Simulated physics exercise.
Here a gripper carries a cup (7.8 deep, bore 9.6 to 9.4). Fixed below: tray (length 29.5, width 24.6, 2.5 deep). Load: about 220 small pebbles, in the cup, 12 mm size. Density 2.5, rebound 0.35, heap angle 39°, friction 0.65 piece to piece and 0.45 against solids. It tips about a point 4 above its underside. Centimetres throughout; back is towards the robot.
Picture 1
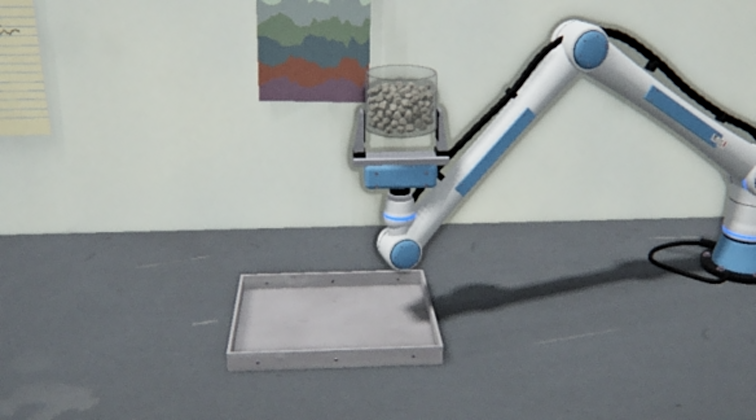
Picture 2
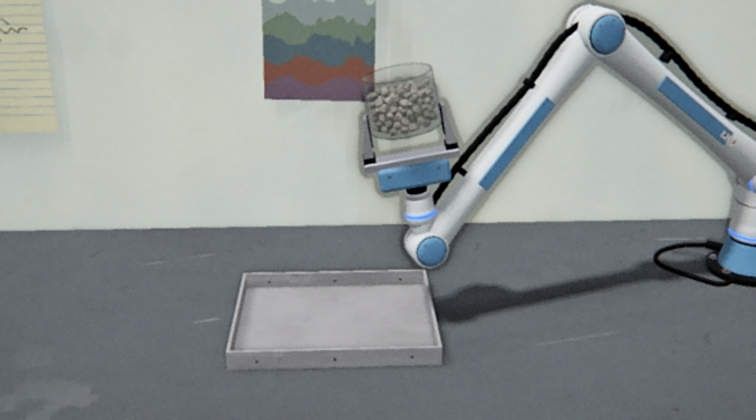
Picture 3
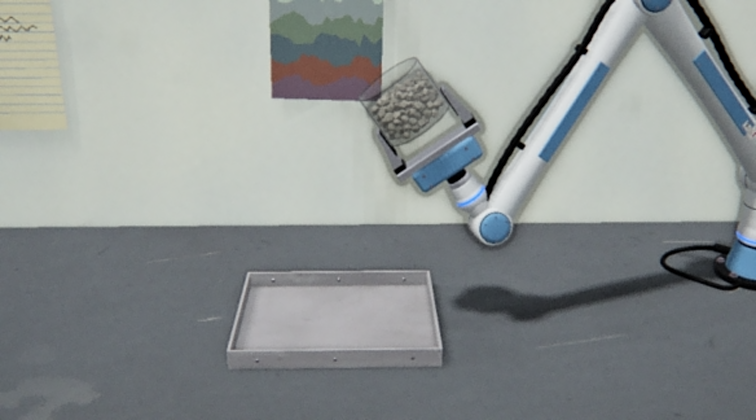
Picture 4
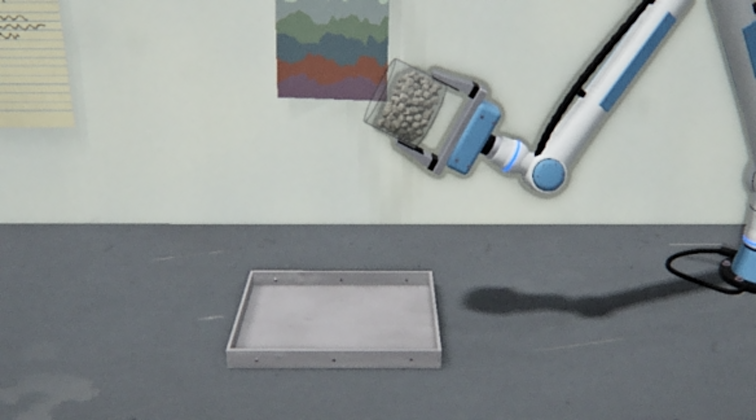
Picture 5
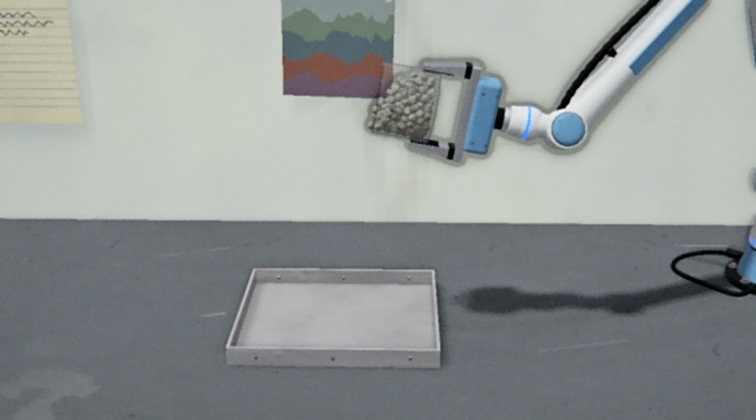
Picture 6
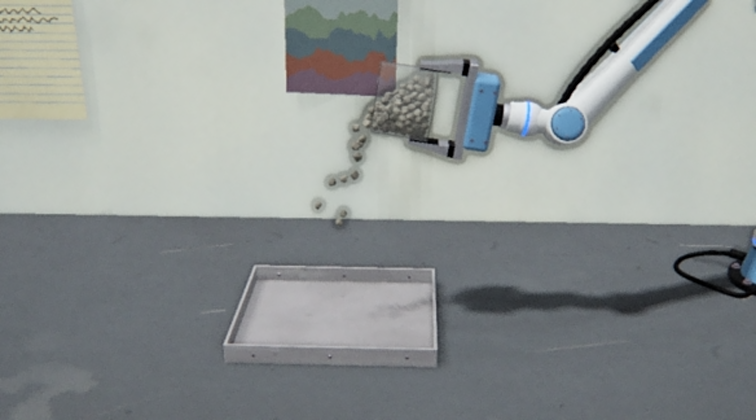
A white and blue robot arm reaches in from the right over a dark grey tabletop, seen from the front and slightly above. Its grey gripper holds a clear cup of grey pebbles above a shallow pale tray, before a pale wall with a colourful layered poster and yellowish paper. The arm swings, tilting the cup leftward onto its side, and pebbles start dropping from its mouth, while the view shifts slightly.
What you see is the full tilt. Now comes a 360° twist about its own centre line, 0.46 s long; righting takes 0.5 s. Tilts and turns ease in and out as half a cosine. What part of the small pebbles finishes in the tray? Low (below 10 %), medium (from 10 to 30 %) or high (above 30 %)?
In the tray the share is medium, from 10 to 30 %.
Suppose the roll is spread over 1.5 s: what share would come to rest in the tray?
It would be near 40 per cent.
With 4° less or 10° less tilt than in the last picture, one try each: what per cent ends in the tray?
About 5 and 5 per cent.
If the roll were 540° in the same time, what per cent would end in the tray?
Then about 20 per cent.
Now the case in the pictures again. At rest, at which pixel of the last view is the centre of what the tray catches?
At about (312, 325).
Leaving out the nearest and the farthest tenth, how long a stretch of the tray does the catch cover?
Roughly 12 cm.
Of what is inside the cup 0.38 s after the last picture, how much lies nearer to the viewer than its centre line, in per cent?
Roughly 55 per cent.
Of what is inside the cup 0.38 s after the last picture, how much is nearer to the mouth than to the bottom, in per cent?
Some 35 per cent.
Then, 0.38 s on, tipped 82°, highest piece 39 above the table; 190 in the cup, 20 in the tray, 5 in flight or on a rim.
Then, 0.77 s on, tipped 26°, highest piece 37 above the table; 179 in the cup, 33 in the tray, 3 in flight or on a rim.
Then, 1.16 s on, upright, highest piece 39 above the table; 179 in the cup, 36 in the tray.
Then, 1.86 s on, upright, highest piece 39 above the table; 179 in the cup, 36 in the tray.
In the end, 179 in the cup, 36 in the tray. That is 17 % in the tray.
